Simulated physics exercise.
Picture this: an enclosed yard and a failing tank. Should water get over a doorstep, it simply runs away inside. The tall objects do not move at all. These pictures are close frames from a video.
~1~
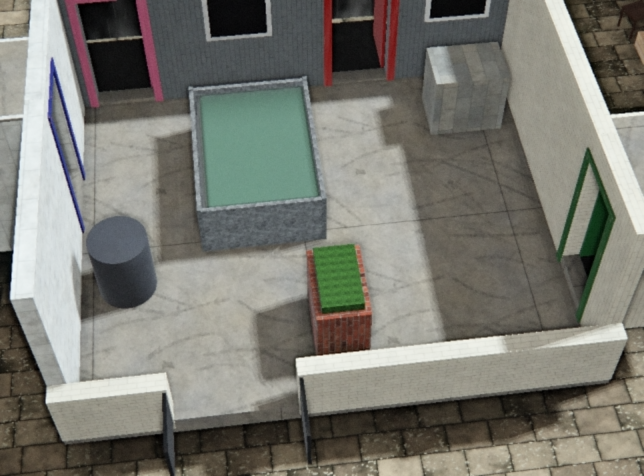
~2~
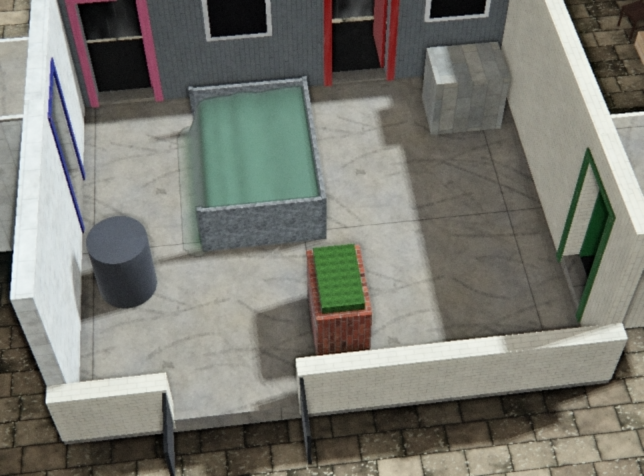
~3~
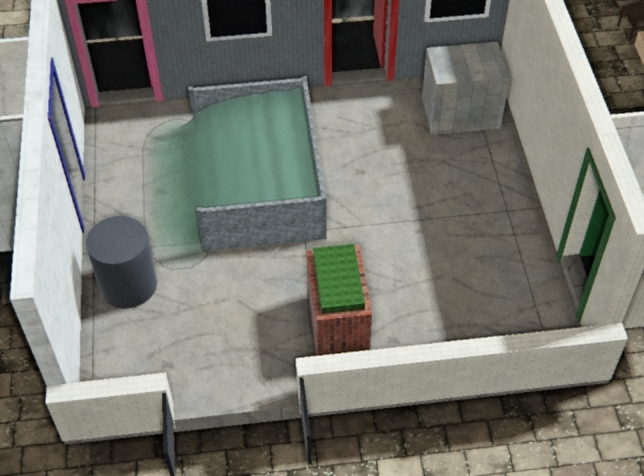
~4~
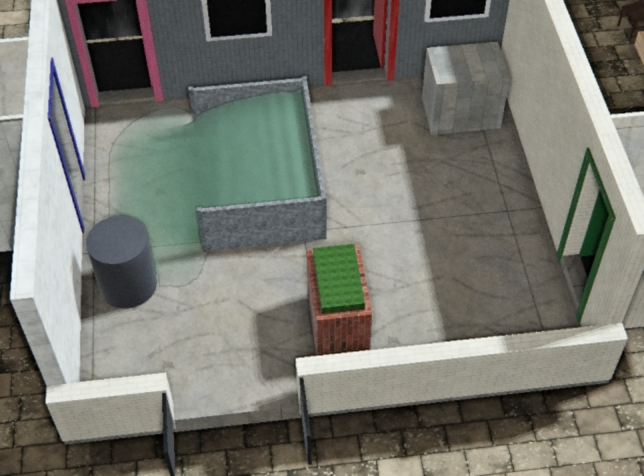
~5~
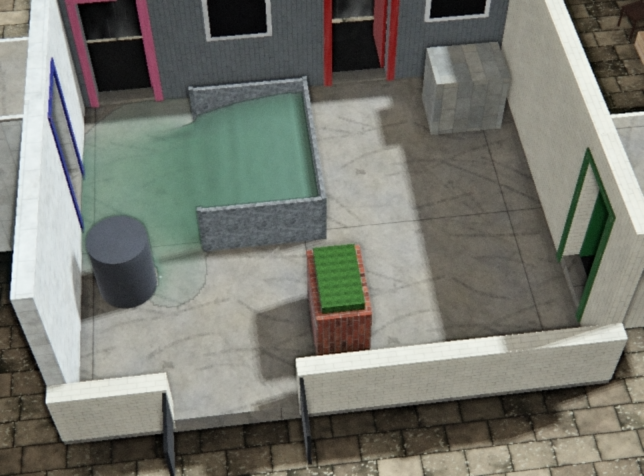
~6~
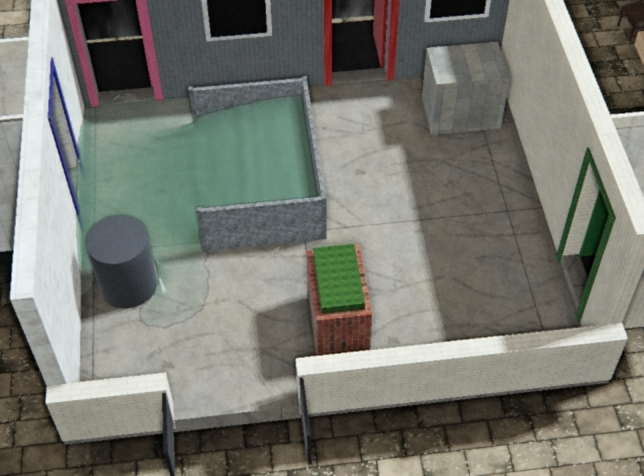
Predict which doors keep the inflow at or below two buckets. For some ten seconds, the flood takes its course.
In the end the green door doesn't overshoot the mark there. The blue door overshoots the mark there. The pink door overshoots the mark there. The red door doesn't overshoot the mark there.
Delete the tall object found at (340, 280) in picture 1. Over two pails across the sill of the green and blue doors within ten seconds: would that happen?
I reckon the green door stays short of it, while the blue door crosses the threshold.
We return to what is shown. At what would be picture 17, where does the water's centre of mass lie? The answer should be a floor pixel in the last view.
Roughly (160, 204).
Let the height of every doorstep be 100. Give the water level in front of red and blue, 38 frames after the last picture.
I'd say around 120 and 40 in a hundred.
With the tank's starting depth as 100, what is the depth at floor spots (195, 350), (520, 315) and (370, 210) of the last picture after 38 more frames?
Approx. values, in order: 6 %, 2 %, 0 %.
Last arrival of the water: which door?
Result: The green one.
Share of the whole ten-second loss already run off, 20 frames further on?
Roughly 50 %.
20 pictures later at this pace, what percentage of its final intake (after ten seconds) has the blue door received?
Roughly 100 percent.
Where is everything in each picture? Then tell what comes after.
Still water in the water tank at (255, 145), in the first picture.
The front is at (202, 254), out from the gap at (201, 176), in the second picture.
Water pours out at (201, 177) and has run to (173, 263), in the third picture.
The front is at (160, 279), out from the gap at (201, 178), in the fourth picture.
Water pours out at (202, 178) and has run to (83, 262), in the fifth picture.
Water pours out at (202, 179) and has run to (85, 111), in the sixth picture.
A moment on, water covers 25 % of the floor; the green door not reached, the blue door far over two buckets in, the pink door under two buckets in, the red door not reached.
Next, water covers 35 % of the floor; the green door not reached, the blue door far over two buckets in, the pink door far over two buckets in, the red door not reached.
Then, water covers 50 % of the floor; the green door not reached, the blue door far over two buckets in, the pink door far over two buckets in, the red door wet at the sill, nothing in.
Later, water covers 75 % of the floor; the green door wet at the sill, nothing in, the blue door far over two buckets in, the pink door far over two buckets in, the red door under two buckets in.
In the end, water covers 90 % of the floor; the green door wet at the sill, nothing in, the blue door far over two buckets in, the pink door far over two buckets in, the red door under two buckets in.
